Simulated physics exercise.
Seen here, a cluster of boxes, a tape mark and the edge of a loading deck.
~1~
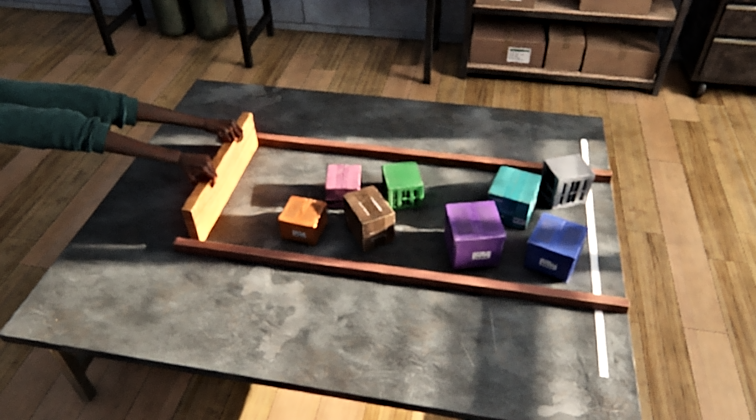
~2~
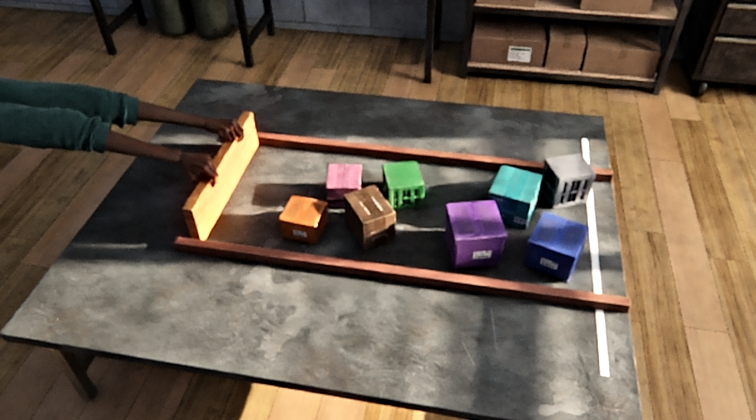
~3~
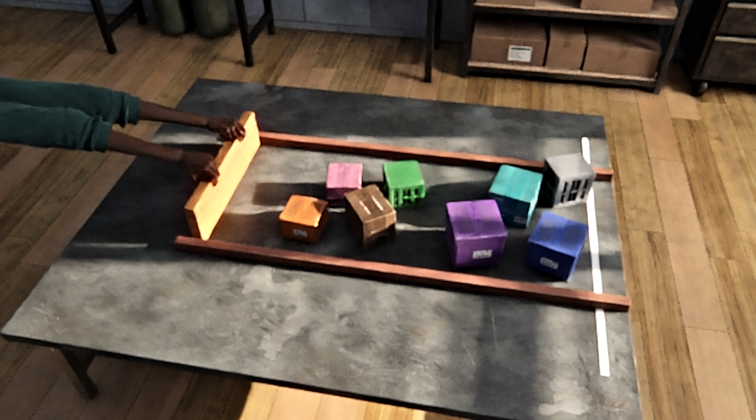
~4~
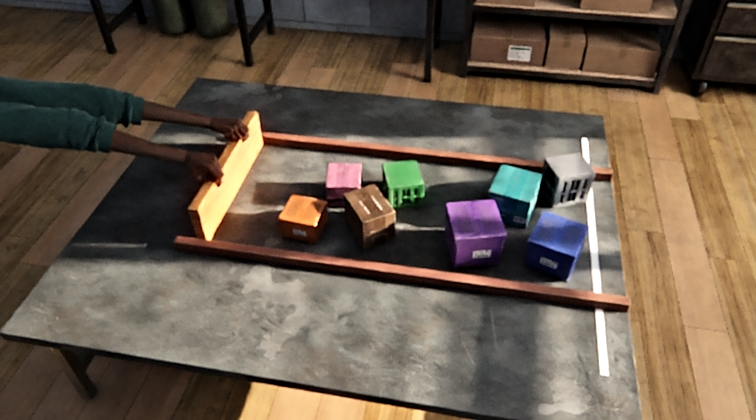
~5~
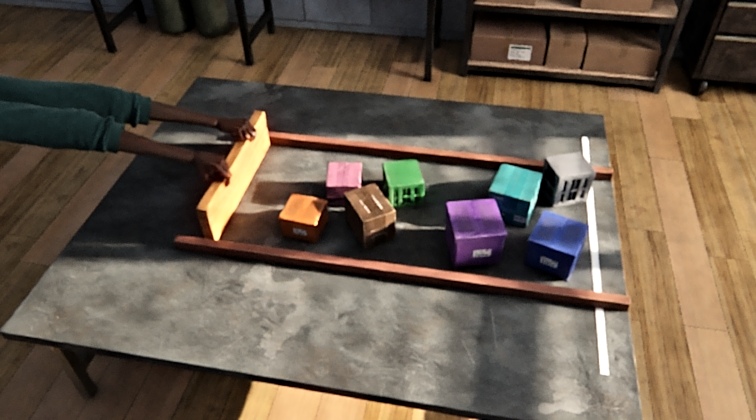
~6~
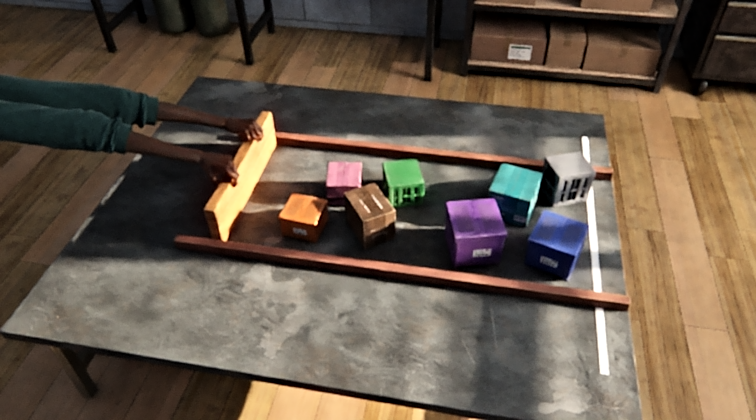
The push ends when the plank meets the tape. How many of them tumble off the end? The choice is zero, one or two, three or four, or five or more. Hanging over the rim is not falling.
As it turns out, the number that fall off is five or more.
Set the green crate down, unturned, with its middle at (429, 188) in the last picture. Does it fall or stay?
It drops off.
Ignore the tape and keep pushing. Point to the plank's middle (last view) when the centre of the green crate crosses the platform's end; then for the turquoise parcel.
For the green crate at (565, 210), for the turquoise parcel at (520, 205).
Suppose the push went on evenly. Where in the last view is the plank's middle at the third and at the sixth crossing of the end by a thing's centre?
At (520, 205) for the third, at (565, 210) for the sixth.
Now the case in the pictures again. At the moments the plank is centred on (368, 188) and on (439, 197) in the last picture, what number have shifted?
4 and 8.
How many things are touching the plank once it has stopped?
2 of them.
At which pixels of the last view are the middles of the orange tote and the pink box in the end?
The orange tote stops around (619, 256); the pink box around (613, 217).
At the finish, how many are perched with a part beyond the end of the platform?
Overhanging: 2.
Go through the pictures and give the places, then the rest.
Grey crate (566, 182); blue tote (555, 248); turquoise parcel (513, 197); plank (224, 174); tape (592, 235), in the first picture.
Blue tote (556, 247); plank (225, 173), in the second picture.
Turquoise parcel (514, 196); purple tote (474, 235), in the third picture.
Grey crate (566, 180); green crate (402, 185), in the fourth picture.
Blue tote (556, 246); brown parcel (370, 216), in the fifth picture.
Grey crate (566, 179); blue tote (556, 245); turquoise parcel (514, 195); plank (244, 174); tape (593, 233), in the sixth picture.
Early on, none off yet; grey crate at rest near (566, 179); blue tote at rest near (556, 245); turquoise parcel at rest near (514, 195).
A while later, none off yet; grey crate at rest near (568, 179); blue tote travelled a little near (579, 246); turquoise parcel travelled a little near (527, 195).
Further along, one off so far; grey crate leaning well over near (637, 196); blue tote down on the ground near (654, 342); turquoise parcel travelled well along near (620, 210).
Finally, the number that fall off is five or more; lost, brown parcel, green crate, purple tote, turquoise parcel, blue tote and grey crate.
